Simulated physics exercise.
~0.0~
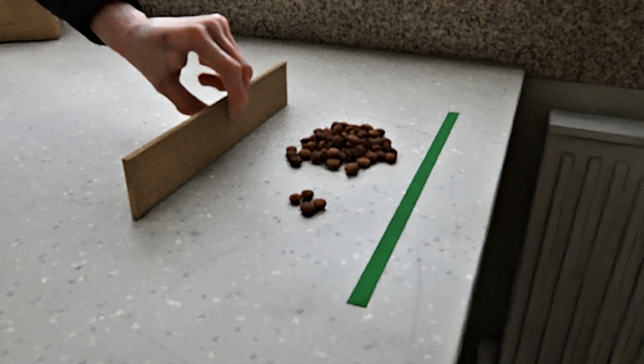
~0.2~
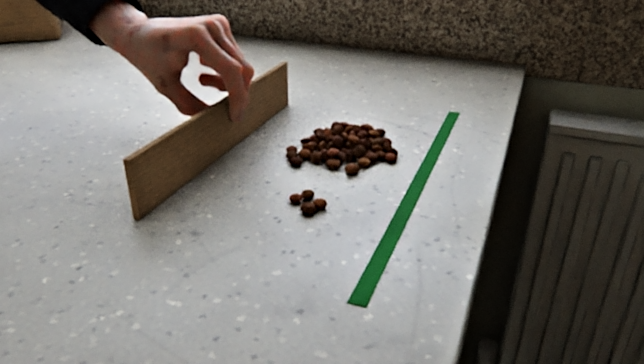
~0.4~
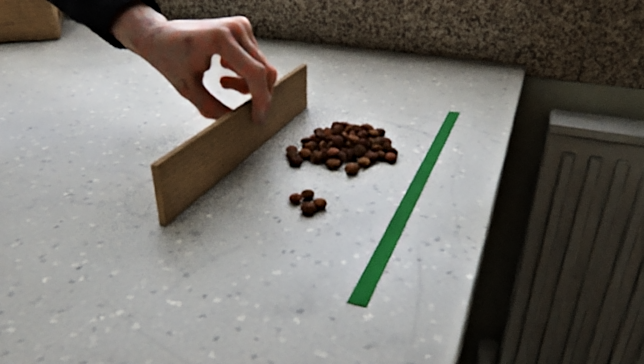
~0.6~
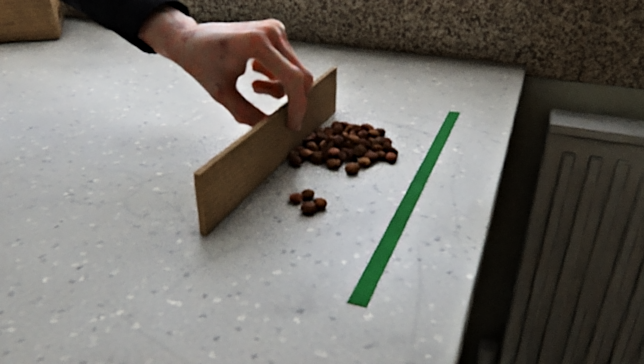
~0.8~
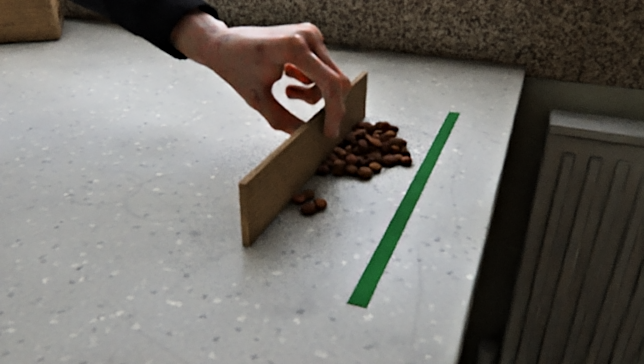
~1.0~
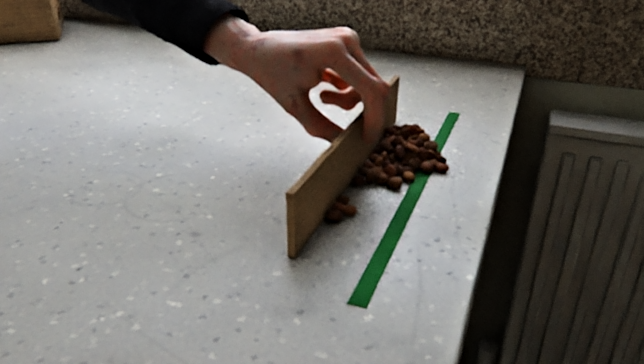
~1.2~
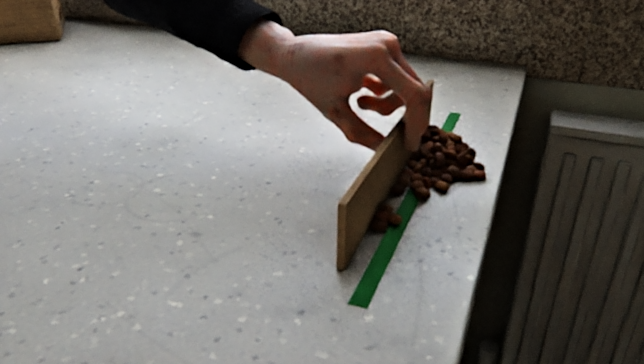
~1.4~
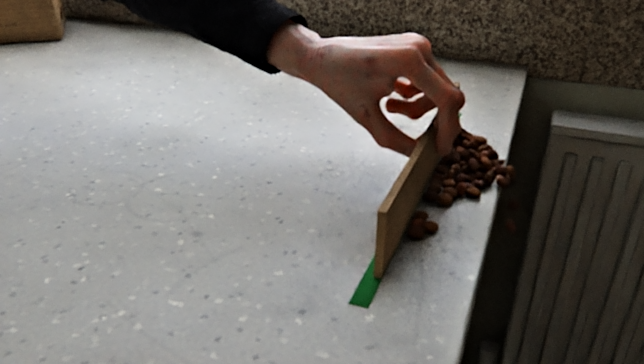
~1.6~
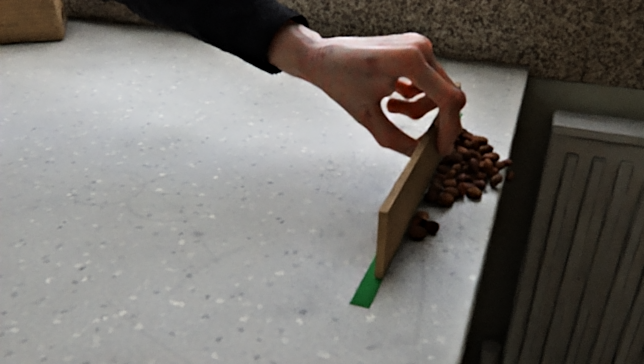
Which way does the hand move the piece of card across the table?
The hand moves the card to the right, towards the green tape and the edge of the table.
